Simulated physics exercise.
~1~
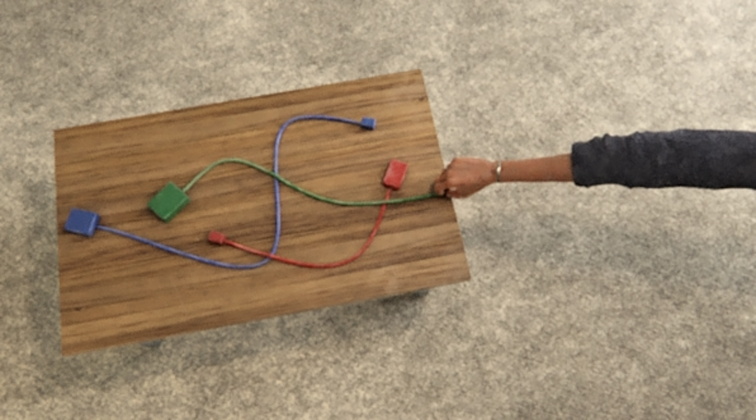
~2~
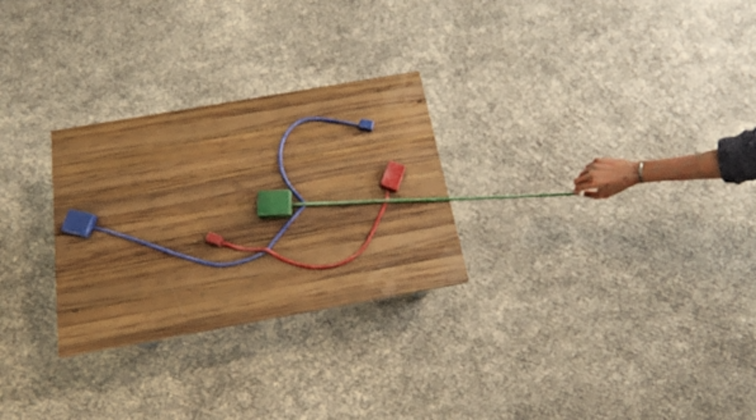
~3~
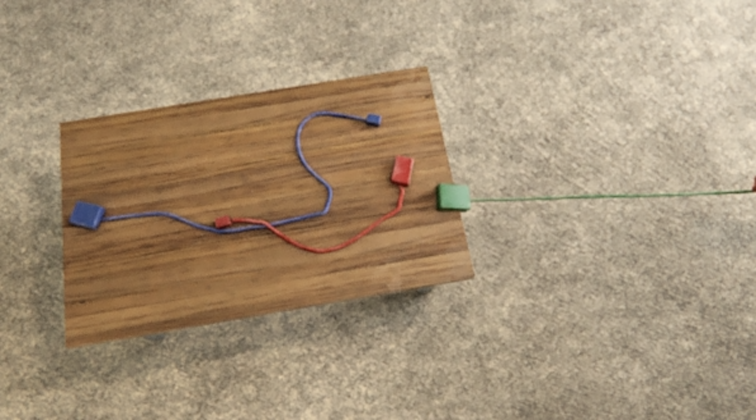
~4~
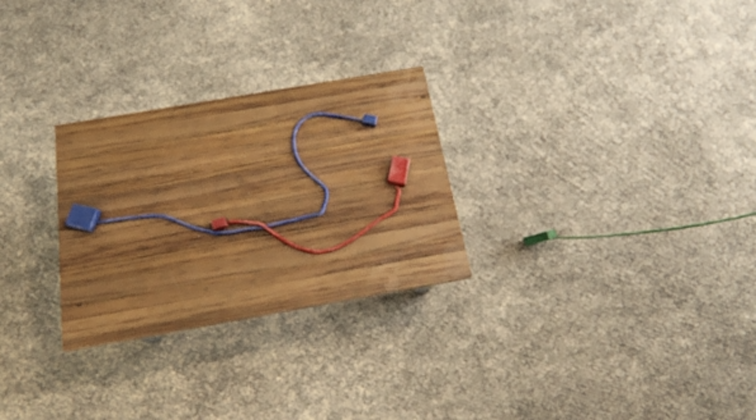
On a wooden desk, a hand pulls the green lead rightwards until its charger drops off.
